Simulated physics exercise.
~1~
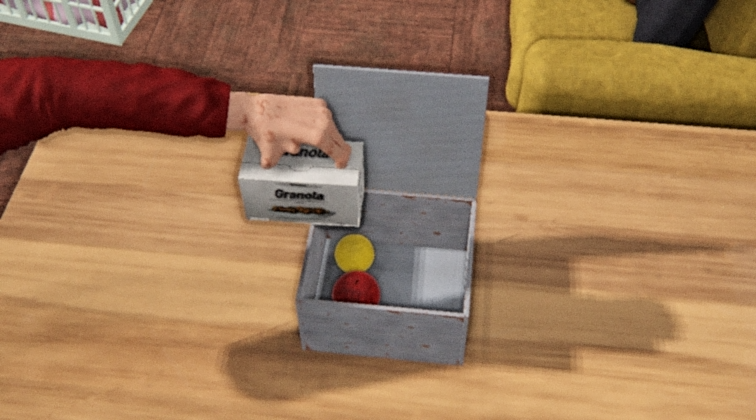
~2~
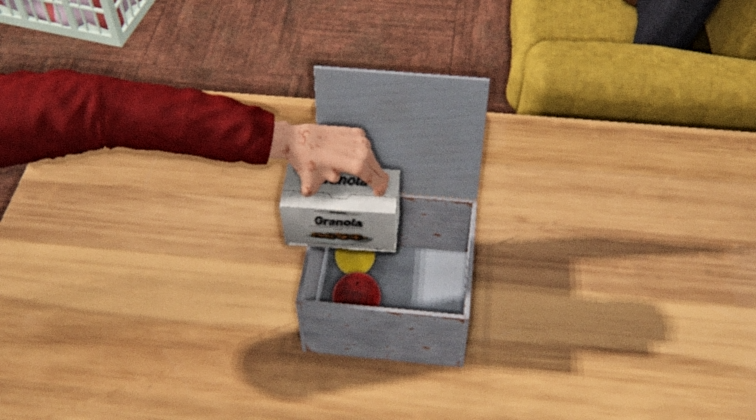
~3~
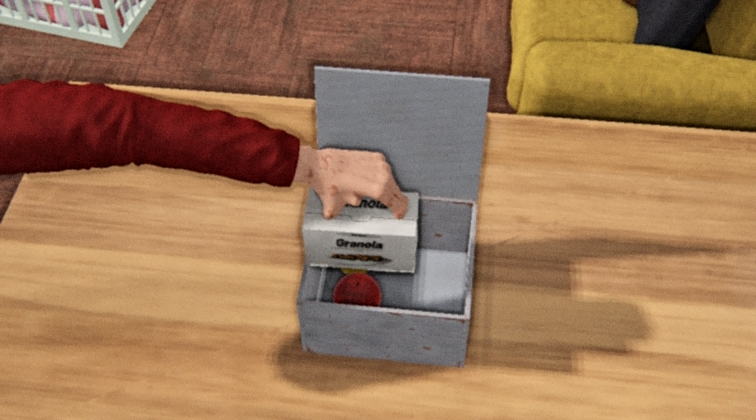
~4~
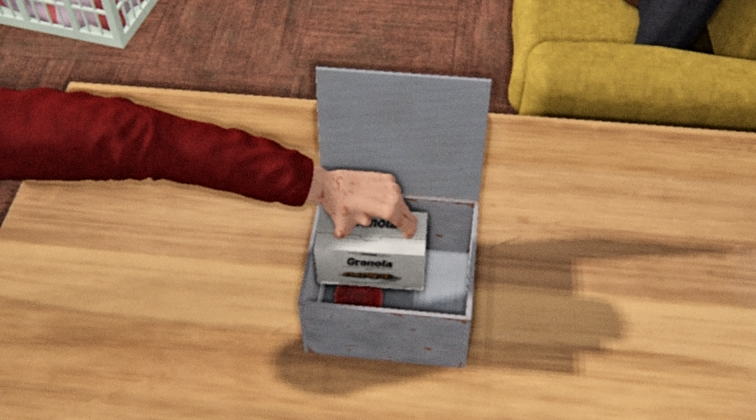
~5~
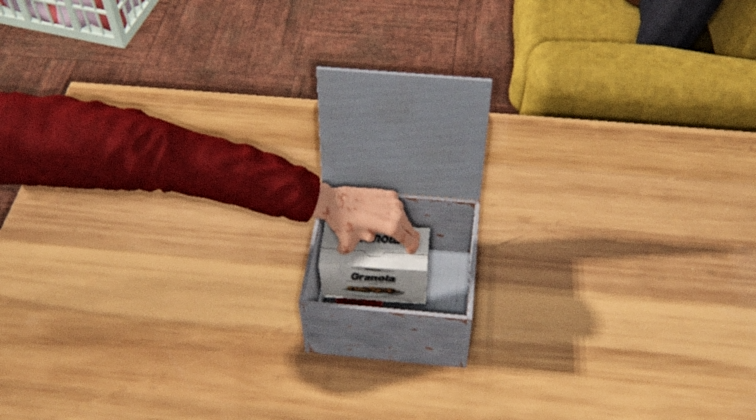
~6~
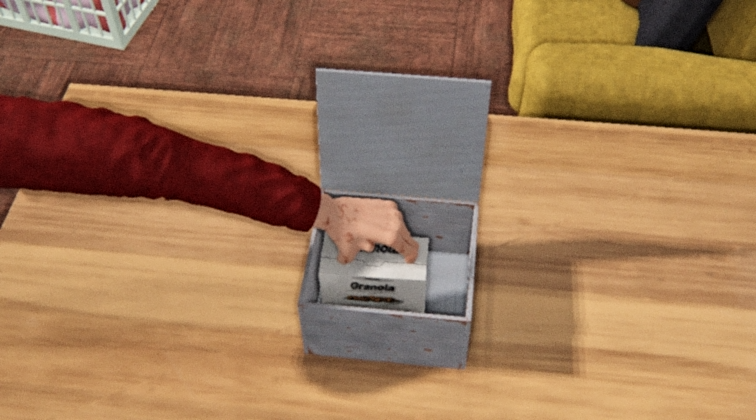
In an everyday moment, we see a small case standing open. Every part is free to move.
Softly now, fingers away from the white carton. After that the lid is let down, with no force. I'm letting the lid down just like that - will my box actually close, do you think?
No, it won't close.
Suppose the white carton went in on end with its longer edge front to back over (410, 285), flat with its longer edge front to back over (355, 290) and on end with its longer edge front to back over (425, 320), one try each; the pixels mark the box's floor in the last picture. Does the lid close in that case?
Going through the three tries, the lid hangs open, then hangs open, then hangs open.
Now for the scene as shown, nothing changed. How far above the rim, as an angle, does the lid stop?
The answer is about 14 degrees.
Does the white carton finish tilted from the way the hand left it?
By the end it has leaned over.
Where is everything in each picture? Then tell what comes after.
Coming down; white carton (304, 181); yellow lemon (355, 254), in the first picture.
Coming down; white carton (342, 208), in the second picture.
Coming down; white carton (362, 230), in the third picture.
Coming down; white carton (372, 249), in the fourth picture.
Coming down; white carton (375, 263), in the fifth picture.
Put in, still held; white carton (375, 272), in the sixth picture.
Then, 0.40 s on from there, white carton on its side near (424, 294); red apple shifted a little.
Then, 1.20 s on from there, lid starting down; white carton on its side near (426, 289); red apple shifted a little.
Then, 1.60 s on from there, lid 58° above the rim; white carton on its side near (426, 289); red apple shifted a little.
Then, 1.90 s on from there, lid 32° above the rim; white carton on its side near (426, 289); red apple shifted a little.
In the end, lid 15° above the rim; toppled in the box, white carton; the other 2 unmoved. At the end, from the last picture's camera, white carton near (426, 289).
